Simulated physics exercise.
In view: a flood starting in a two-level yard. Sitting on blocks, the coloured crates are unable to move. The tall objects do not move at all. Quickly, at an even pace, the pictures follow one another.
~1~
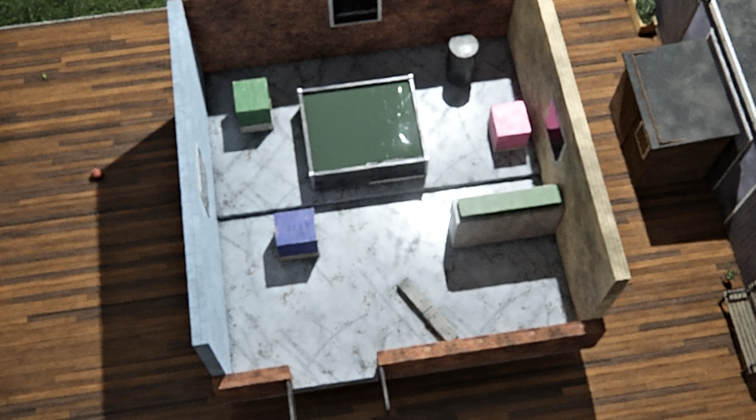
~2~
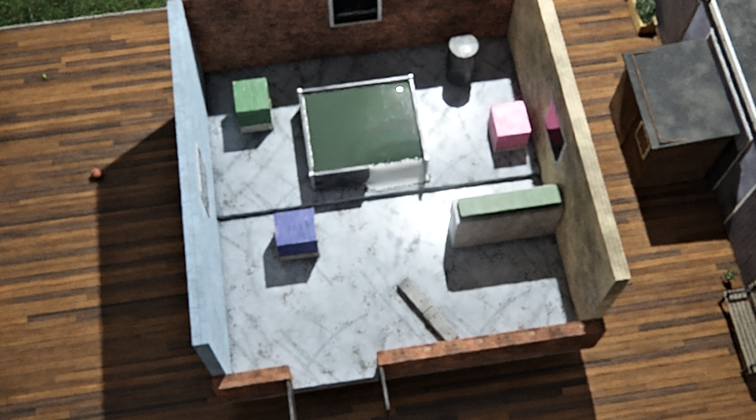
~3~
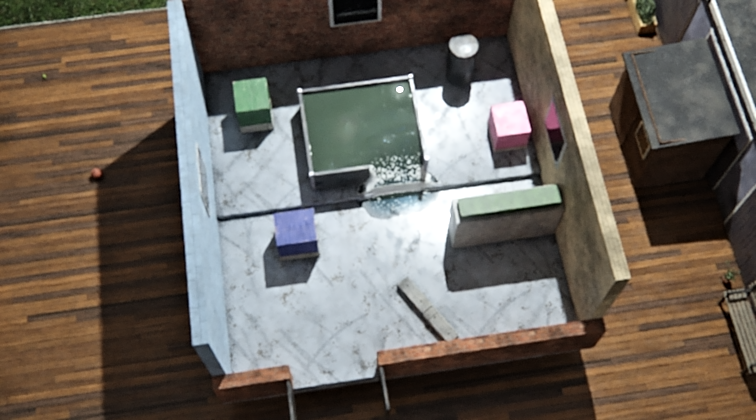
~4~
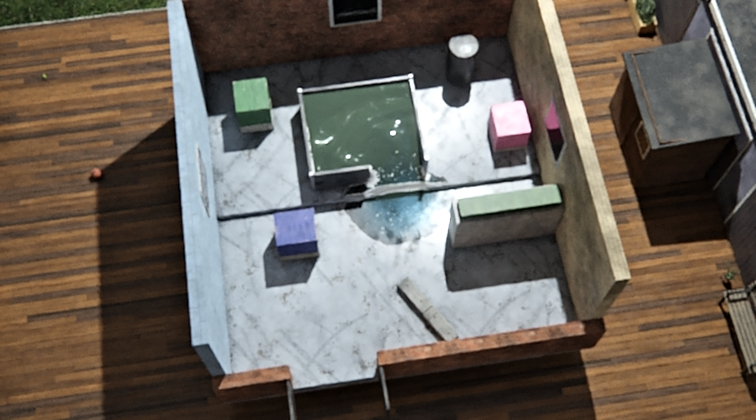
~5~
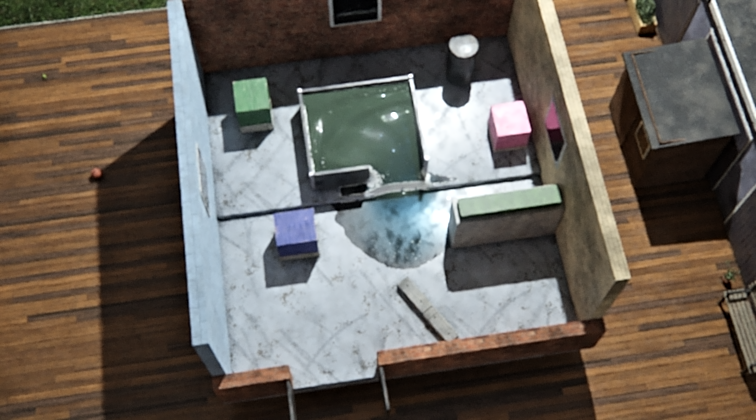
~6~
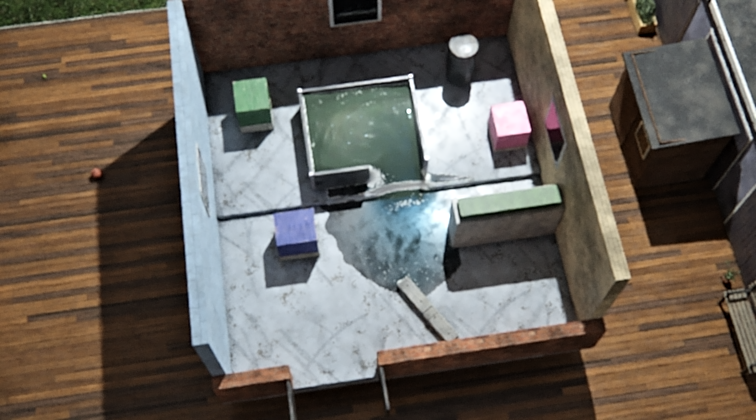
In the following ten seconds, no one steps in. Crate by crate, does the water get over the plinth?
As I see it, I expect the green crate to never get touched; I expect the blue crate to never get touched; I expect the pink crate to never get touched.
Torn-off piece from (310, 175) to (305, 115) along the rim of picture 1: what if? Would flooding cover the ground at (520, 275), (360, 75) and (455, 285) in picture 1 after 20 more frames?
Untouched, soaked, untouched.
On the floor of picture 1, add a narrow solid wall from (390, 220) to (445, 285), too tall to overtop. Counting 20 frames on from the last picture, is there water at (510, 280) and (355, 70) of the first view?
In turn: Awash, clear.
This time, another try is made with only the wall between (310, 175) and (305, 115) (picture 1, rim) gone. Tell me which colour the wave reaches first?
First in line is the green-painted one.
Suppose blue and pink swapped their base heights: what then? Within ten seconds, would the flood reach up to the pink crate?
Pink: Untouched.
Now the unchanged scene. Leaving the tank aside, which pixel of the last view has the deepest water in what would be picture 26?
Roughly at pixel (574, 333).
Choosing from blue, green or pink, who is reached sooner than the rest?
The one in blue comes first.
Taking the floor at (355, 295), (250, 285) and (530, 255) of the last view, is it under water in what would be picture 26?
Point one sodden, point two left clear, point three sodden.
A moment on, water covers 25 % of the floor; the green crate not reached, the blue crate water round its plinth, the pink crate not reached.
Next, water covers 35 % of the floor; the green crate not reached, the blue crate water round its plinth, the pink crate not reached.
Then, water covers 40 % of the floor; the green crate not reached, the blue crate water round its plinth, the pink crate water round its plinth.
Later, water covers 45 % of the floor; the green crate not reached, the blue crate water round its plinth, the pink crate water round its plinth.
In the end, water covers 55 % of the floor; the green crate stayed above the water, the blue crate stayed above the water, the pink crate stayed above the water.
